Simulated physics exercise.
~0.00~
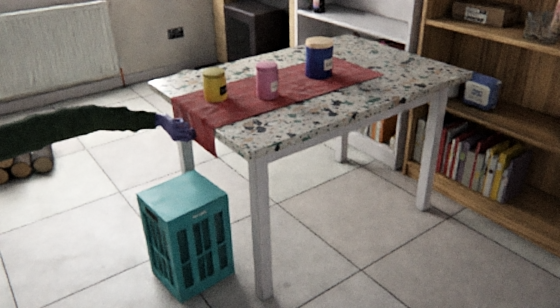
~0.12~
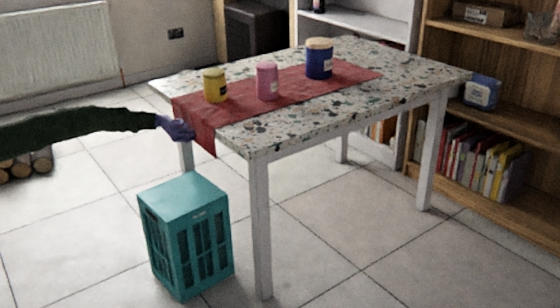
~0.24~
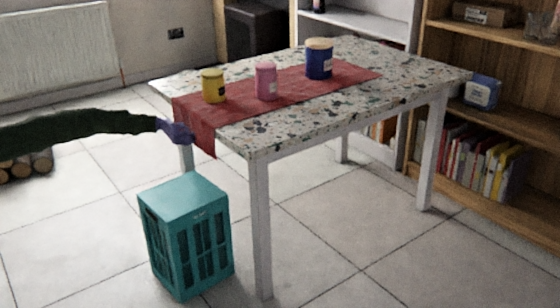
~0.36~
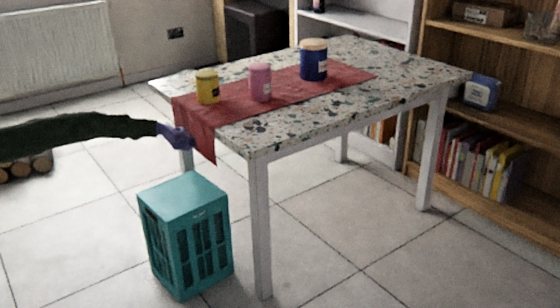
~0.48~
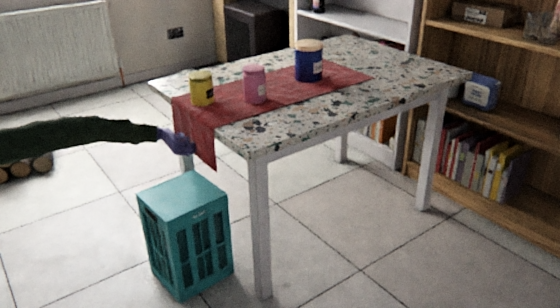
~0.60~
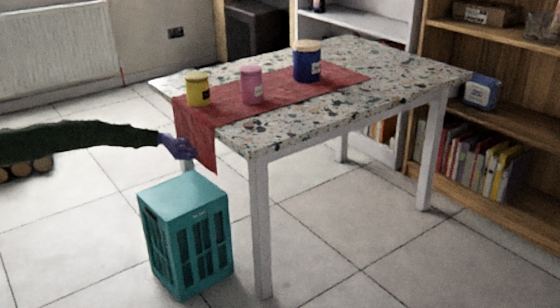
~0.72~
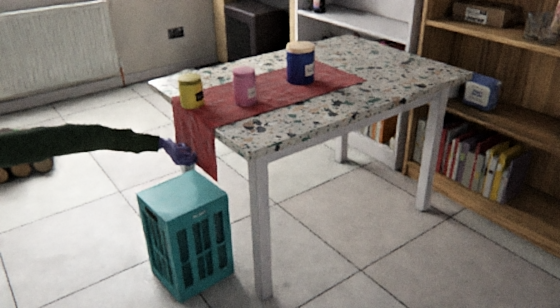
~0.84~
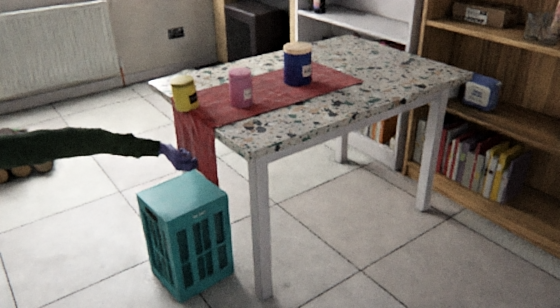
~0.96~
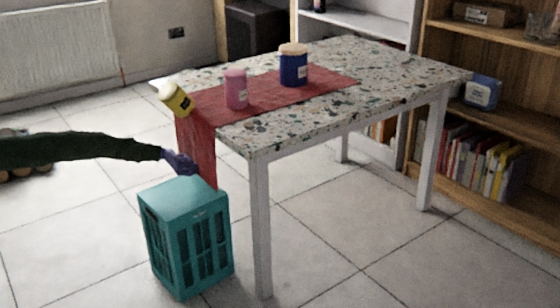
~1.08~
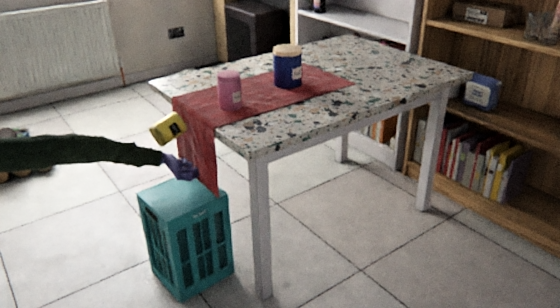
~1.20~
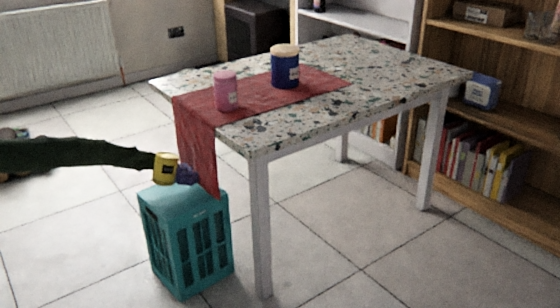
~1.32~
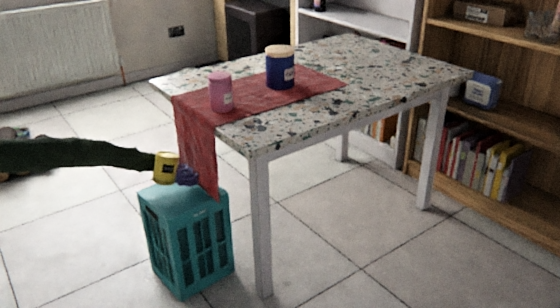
Red tablecloth being drawn down by a hand towards a turquoise crate, carrying three containers along until the yellow jar topples off the edge.
